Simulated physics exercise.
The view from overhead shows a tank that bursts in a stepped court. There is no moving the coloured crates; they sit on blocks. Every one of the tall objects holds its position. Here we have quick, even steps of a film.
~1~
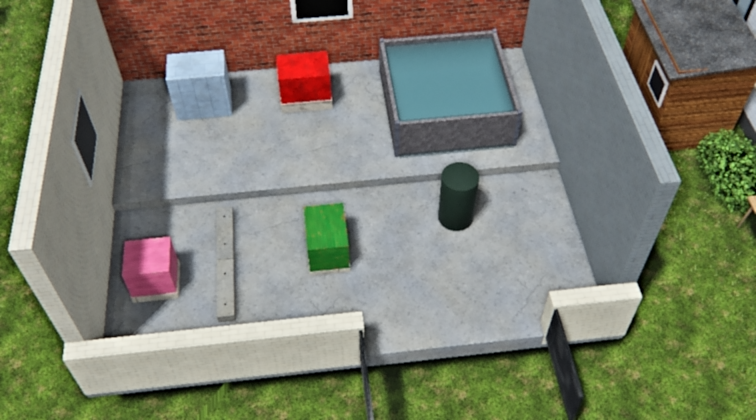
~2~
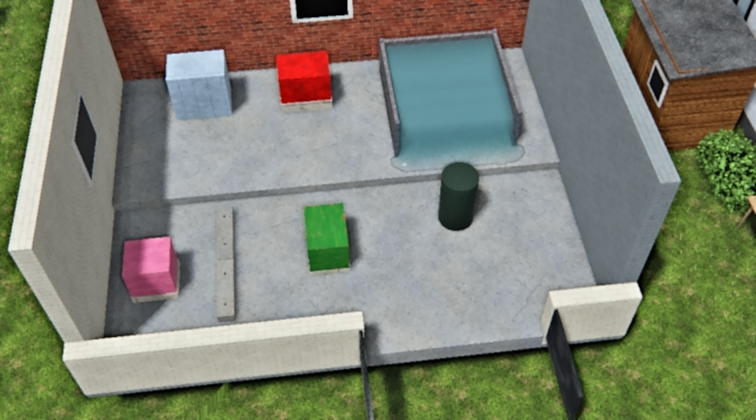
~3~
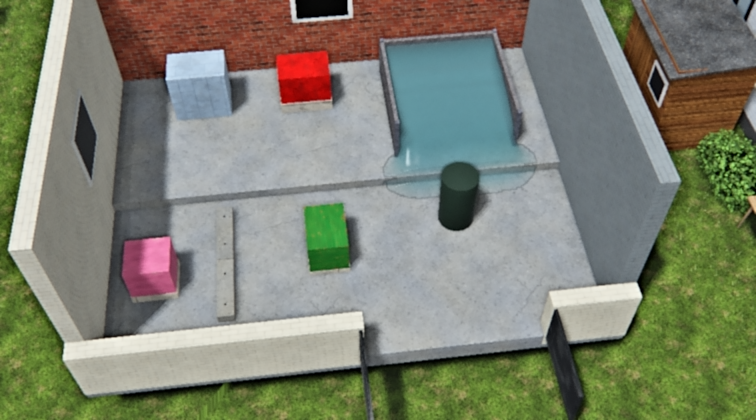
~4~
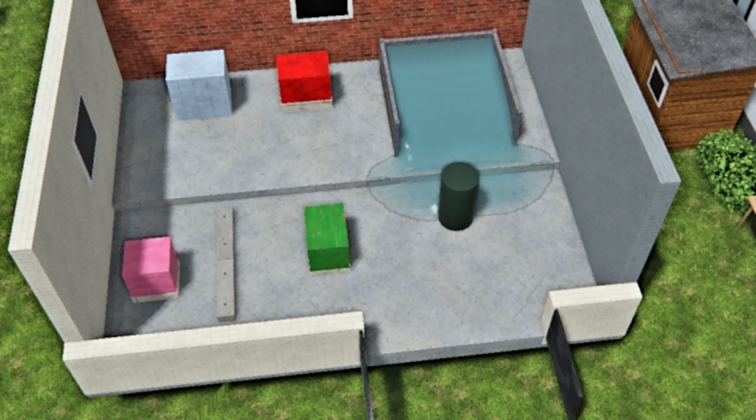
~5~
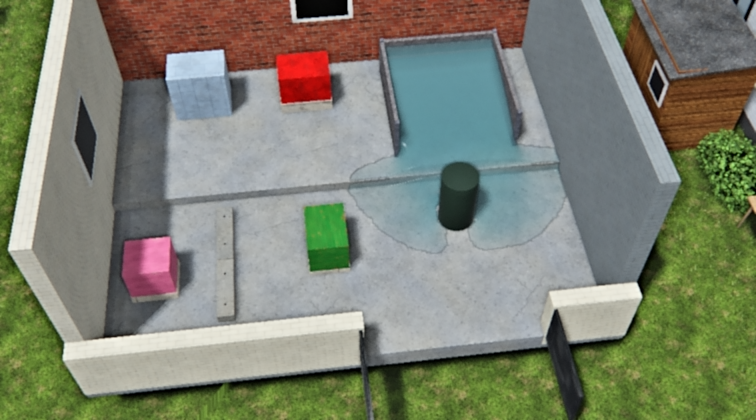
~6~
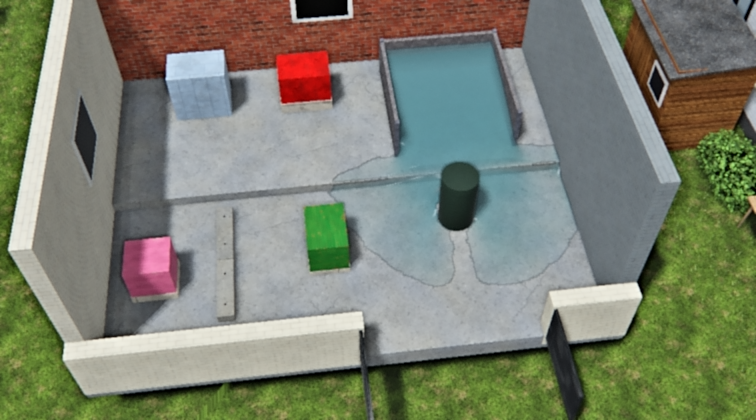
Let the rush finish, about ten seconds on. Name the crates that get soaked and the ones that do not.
The pink crate does not get soaked; the green crate gets soaked; the red crate does not get soaked.
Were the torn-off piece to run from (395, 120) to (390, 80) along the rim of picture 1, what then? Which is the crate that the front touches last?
The pink one.
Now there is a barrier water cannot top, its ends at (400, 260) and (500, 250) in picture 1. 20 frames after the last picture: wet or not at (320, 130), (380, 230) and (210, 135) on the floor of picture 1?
Taking the three spots in order: Spared, soaked, spared.
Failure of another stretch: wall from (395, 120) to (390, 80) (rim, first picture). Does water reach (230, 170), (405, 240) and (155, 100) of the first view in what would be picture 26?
First spot drenched, second unwetted, third drenched.
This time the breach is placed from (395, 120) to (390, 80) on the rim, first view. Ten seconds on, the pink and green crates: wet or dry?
The pink crate is flooded and the green crate is flooded.
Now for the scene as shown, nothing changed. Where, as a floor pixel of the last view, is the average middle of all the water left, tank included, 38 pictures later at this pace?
Close to pixel (387, 246).
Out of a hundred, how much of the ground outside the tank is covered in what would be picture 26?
Roughly 45 percent.
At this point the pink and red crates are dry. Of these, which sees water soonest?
Answer: The pink one.
A moment on, water covers 35 % of the floor; the pink crate not reached, the green crate water round its plinth, the red crate not reached.
Next, water covers 40 % of the floor; the pink crate not reached, the green crate water round its plinth, the red crate not reached.
Then, water covers 45 % of the floor; the pink crate water round its plinth, the green crate water round its plinth, the red crate not reached.
Later, water covers 55 % of the floor; the pink crate water round its plinth, the green crate water round its plinth, the red crate not reached.
In the end, water covers 55 % of the floor; the pink crate stayed above the water, the green crate was topped, the red crate stayed above the water.
